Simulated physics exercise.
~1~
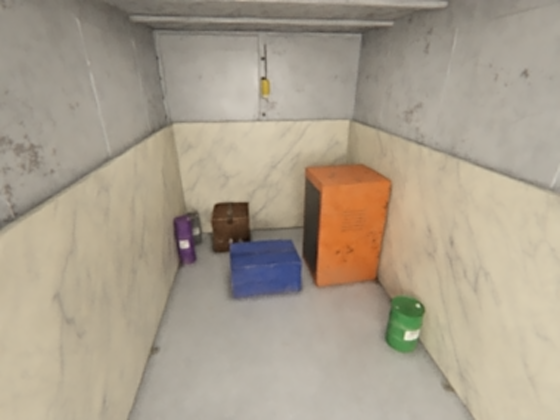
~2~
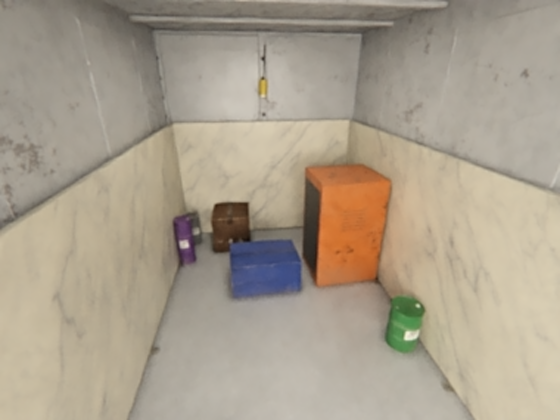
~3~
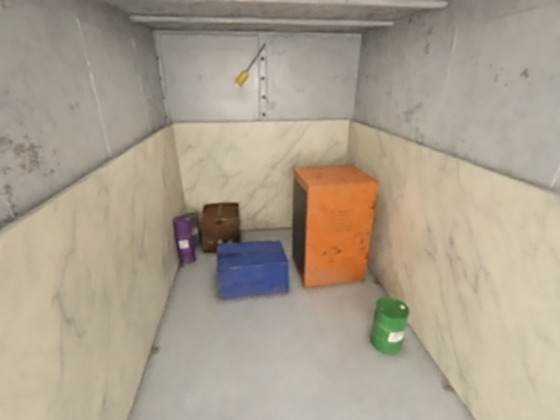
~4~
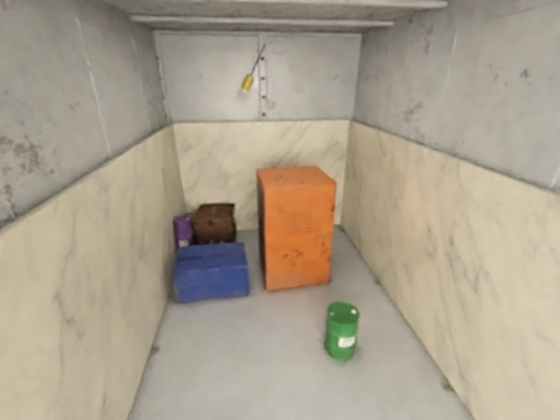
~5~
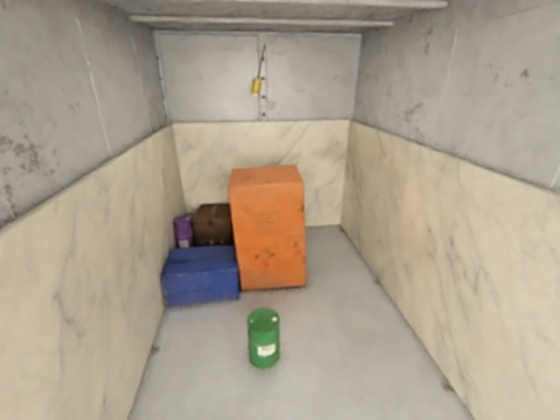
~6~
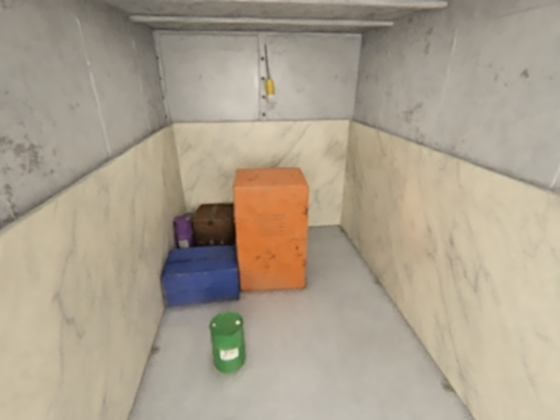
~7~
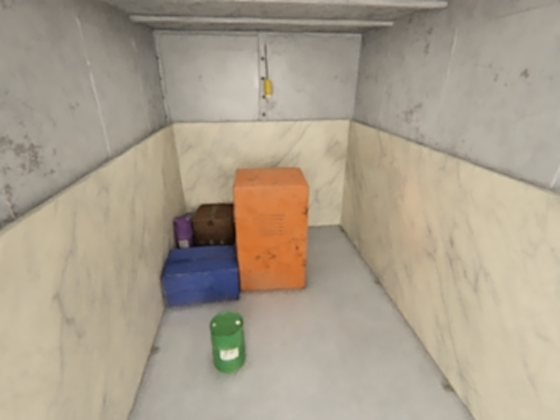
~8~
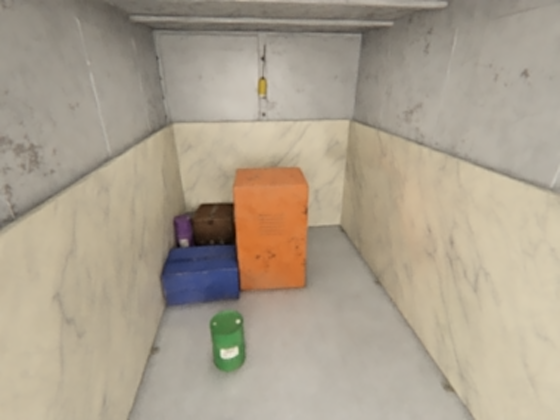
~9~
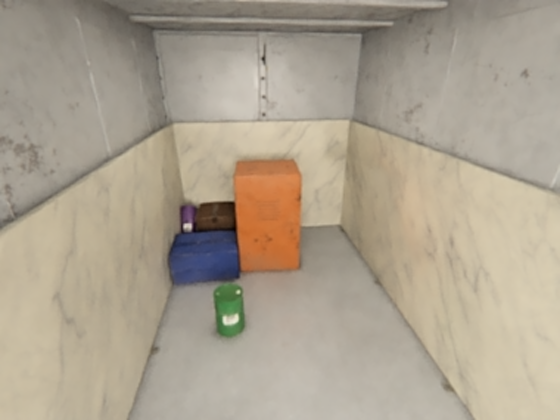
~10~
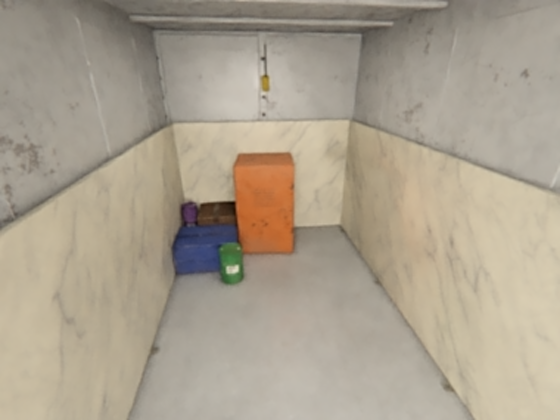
The video shows an orange appliance, blue and brown boxes, and green and purple canisters in a van's load bay. Most slide left, the green canister farthest, then pause before moving toward the front wall, ending upright and clustered at the far left.
